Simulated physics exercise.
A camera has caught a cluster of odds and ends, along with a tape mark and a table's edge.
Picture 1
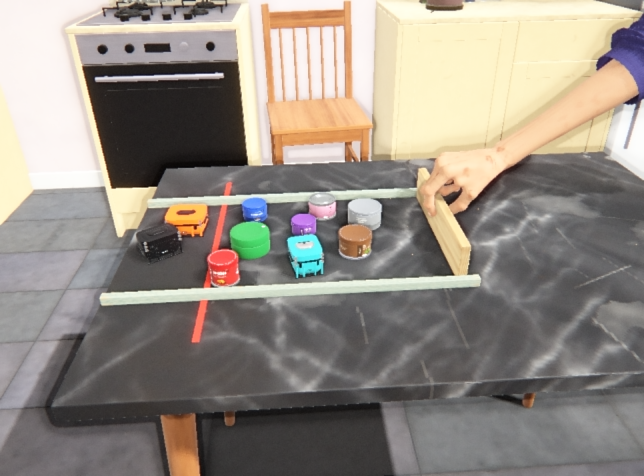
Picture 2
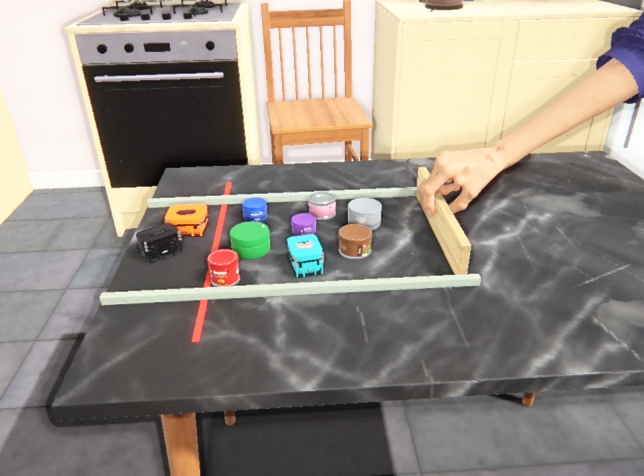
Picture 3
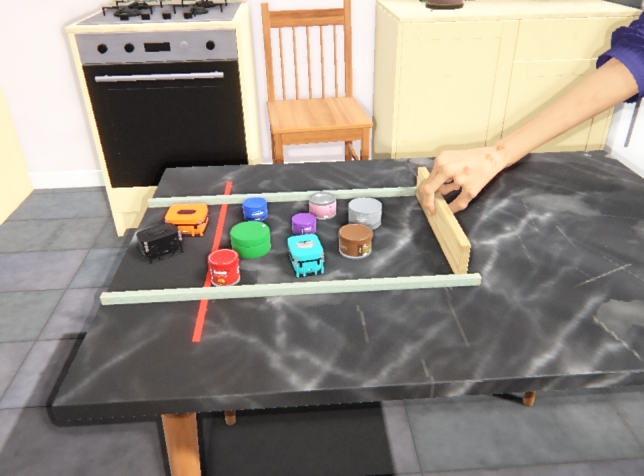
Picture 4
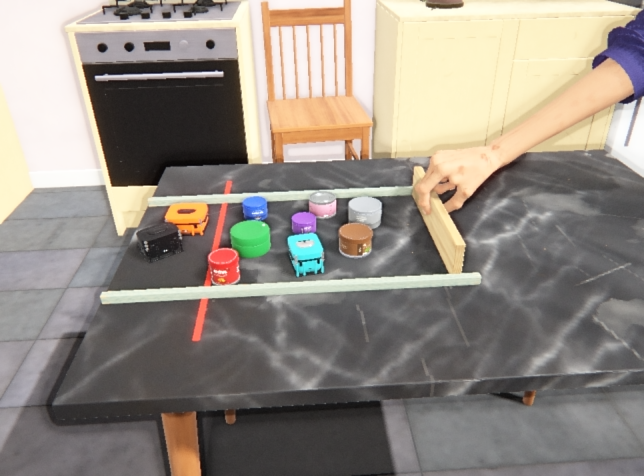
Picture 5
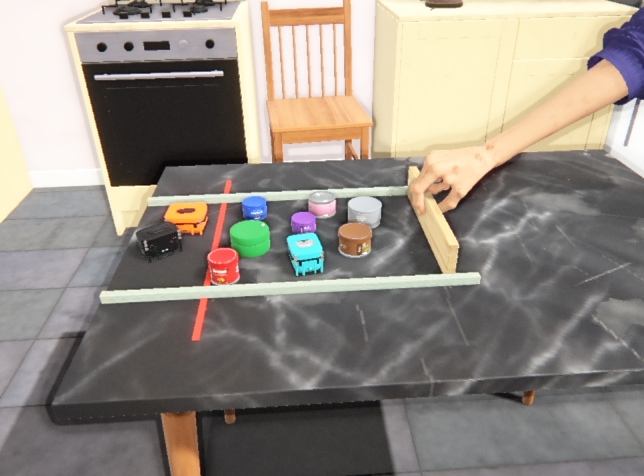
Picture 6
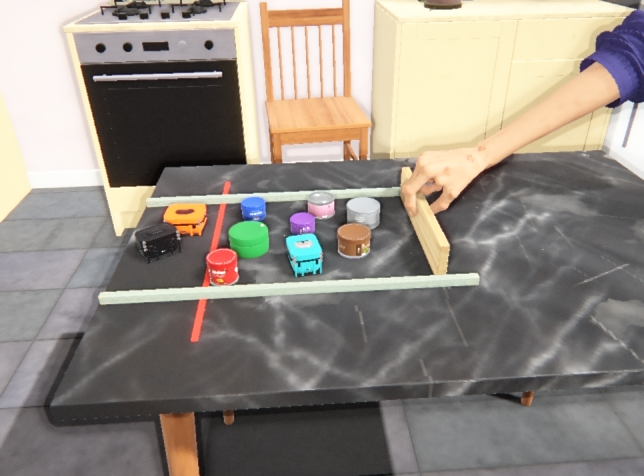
On a dark marble table, a hand slides a wooden board slightly left toward small objects.
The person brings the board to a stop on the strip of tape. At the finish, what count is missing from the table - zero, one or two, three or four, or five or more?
Missing: Zero.
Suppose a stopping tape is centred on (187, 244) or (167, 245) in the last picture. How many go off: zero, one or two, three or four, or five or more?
At each place: One or two and three to four.
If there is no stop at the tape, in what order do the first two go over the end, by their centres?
The order is the black case, then the orange case.
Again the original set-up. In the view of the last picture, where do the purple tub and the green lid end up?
The purple tub comes to rest at (189, 236), and the green lid comes to rest at (160, 247).
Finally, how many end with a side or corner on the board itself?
That comes to 4.
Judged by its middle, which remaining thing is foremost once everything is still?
That would be the black case.
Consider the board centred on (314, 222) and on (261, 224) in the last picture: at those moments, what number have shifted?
The count reaches 5 first and 8 second.
Soon after, none off yet; black case at rest near (158, 242); orange case at rest near (186, 220); red tin at rest near (223, 268).
After that, none off yet; black case at rest near (158, 242); orange case at rest near (186, 220); red tin moving near (215, 269).
In the end, the number that fall off is zero.
